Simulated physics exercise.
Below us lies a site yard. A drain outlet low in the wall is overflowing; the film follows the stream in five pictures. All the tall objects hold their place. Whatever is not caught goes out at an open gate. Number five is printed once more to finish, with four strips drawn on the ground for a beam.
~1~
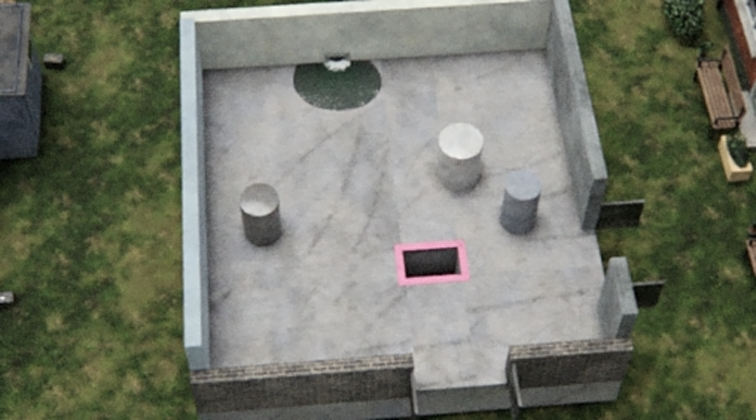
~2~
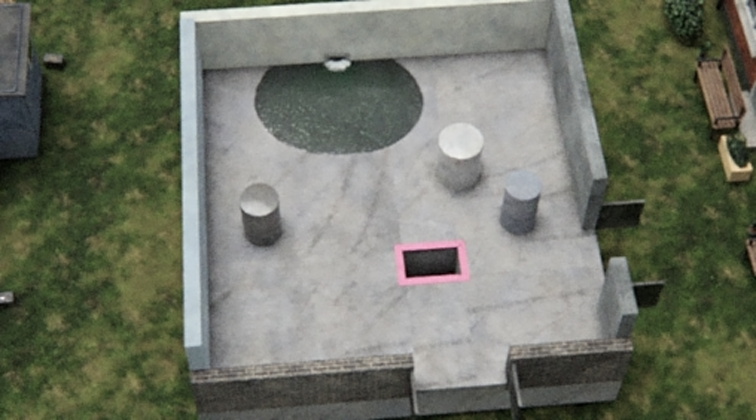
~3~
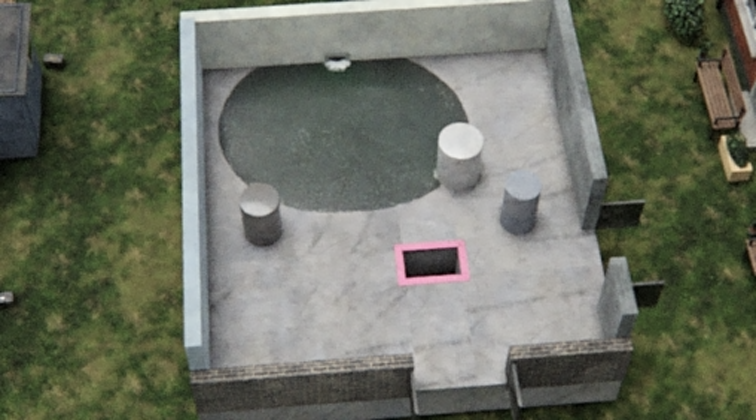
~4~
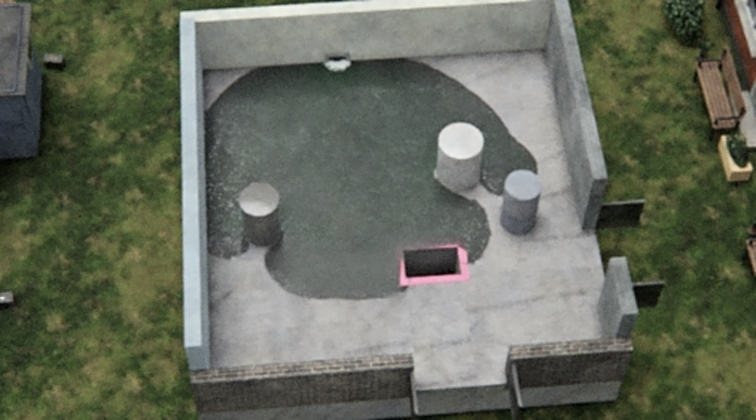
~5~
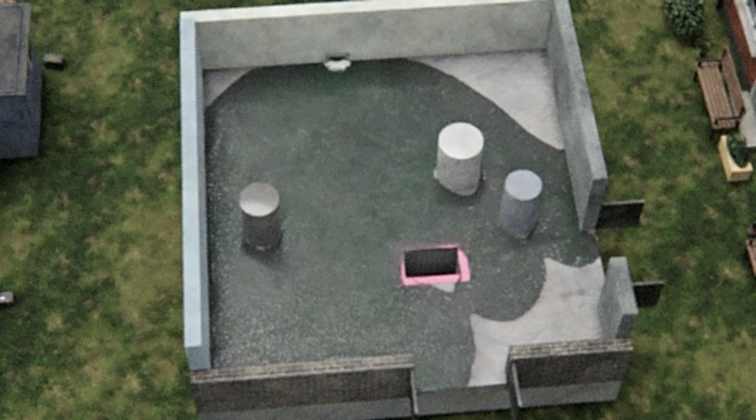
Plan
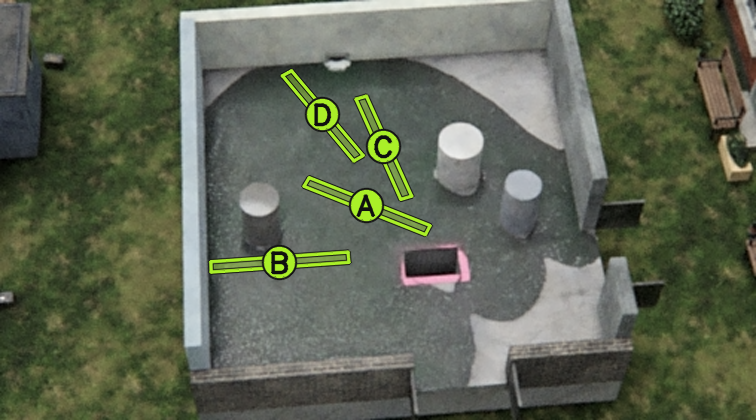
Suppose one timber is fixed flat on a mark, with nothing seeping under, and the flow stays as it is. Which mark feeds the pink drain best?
The answer is spot B.
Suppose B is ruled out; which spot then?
That is spot D.
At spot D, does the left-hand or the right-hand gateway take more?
The left one.
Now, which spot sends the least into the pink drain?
A it is.
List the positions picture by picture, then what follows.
Outfall at (337, 58); pink drain at (432, 263); open gate at (458, 374); open gate at (589, 268); front seen at (374, 95), 4 % of the ground wet; pink drain still dry, in the first frame.
Front seen at (339, 152), 13 % of the ground wet; pink drain still dry, in the second frame.
Front seen at (368, 208), 28 % of the ground wet; pink drain still dry, in the third frame.
Front seen at (341, 295), 48 % of the ground wet; pink drain taking water, in the fourth frame.
In the fifth frame, 74 % of the ground is wet; pink drain taking water.
On the marked copy, A from (306, 181) to (427, 230); B from (211, 266) to (348, 257); C from (361, 97) to (406, 197); D from (287, 73) to (358, 158).
Choosing A, about 10 % of the stream goes into the pink drain, about 90 % out by the gates.
Choosing B, about 60 % of the stream goes into the pink drain, about 40 % out by the gates.
Choosing C, about 20 % of the stream goes into the pink drain, about 79 % out by the gates.
Choosing D, about 41 % of the stream goes into the pink drain, about 57 % out by the gates.
